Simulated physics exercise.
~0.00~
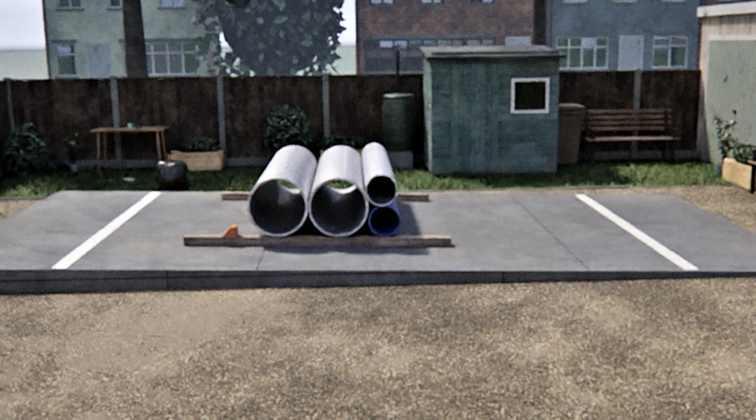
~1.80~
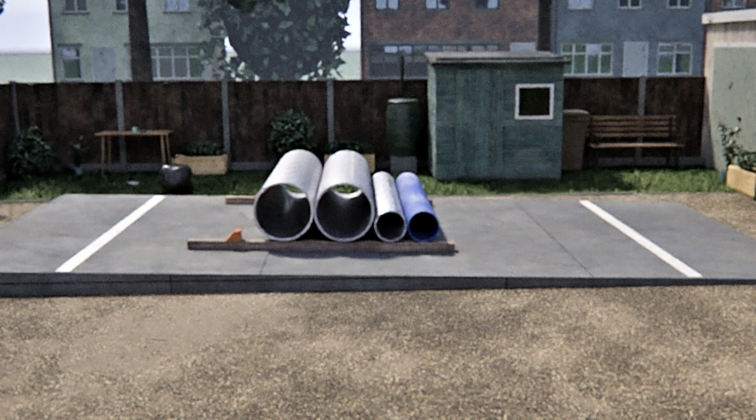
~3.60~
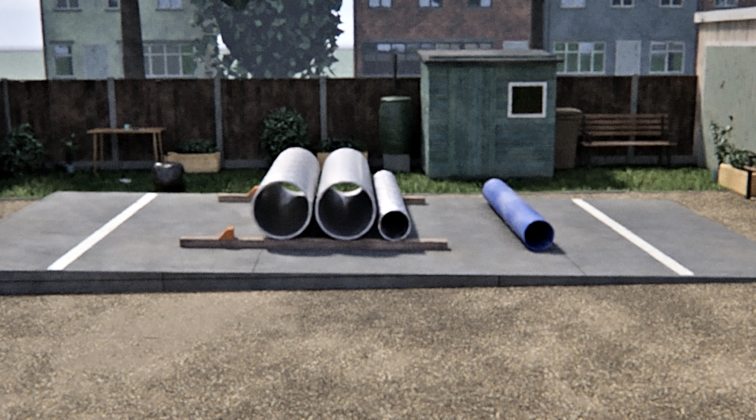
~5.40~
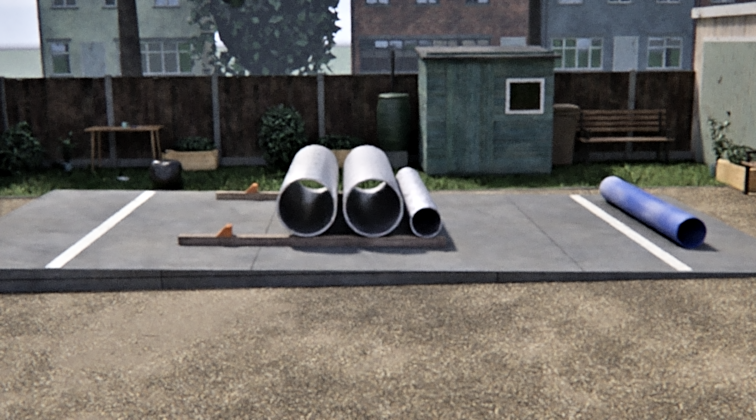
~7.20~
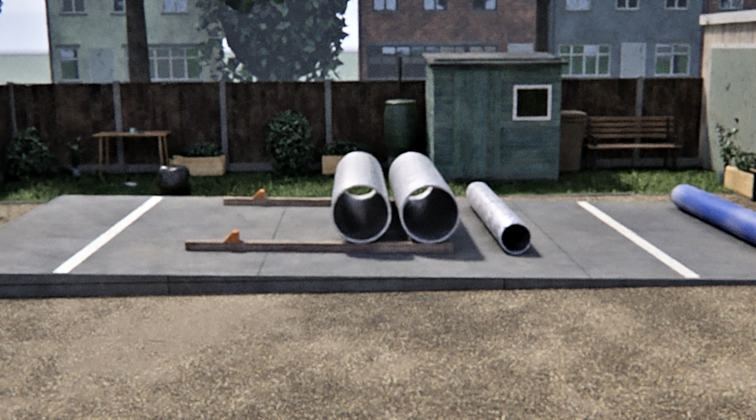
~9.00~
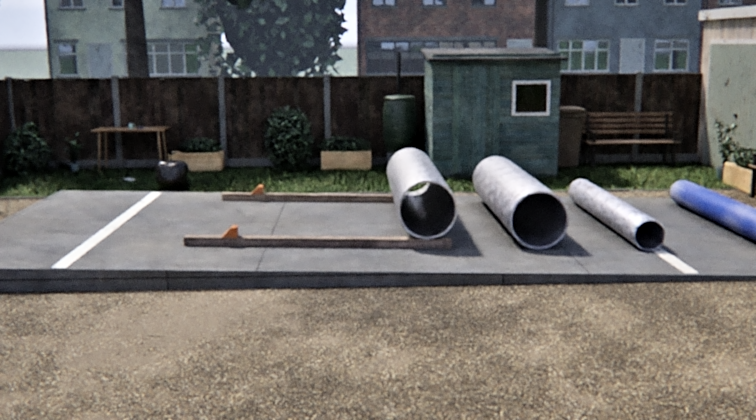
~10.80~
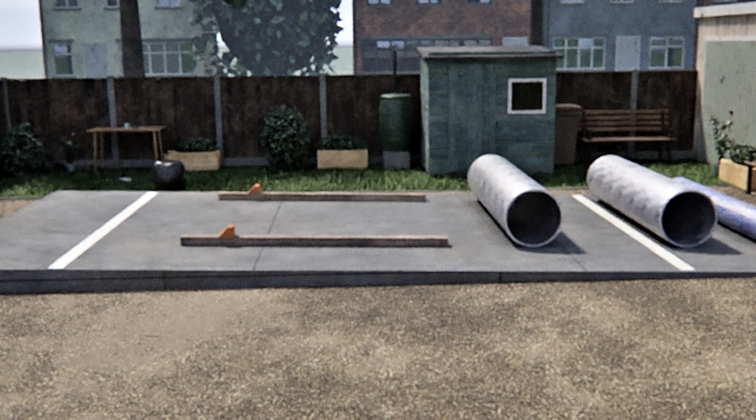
Four stacked pipes roll right off two bearers, the blue one leading past the white line.
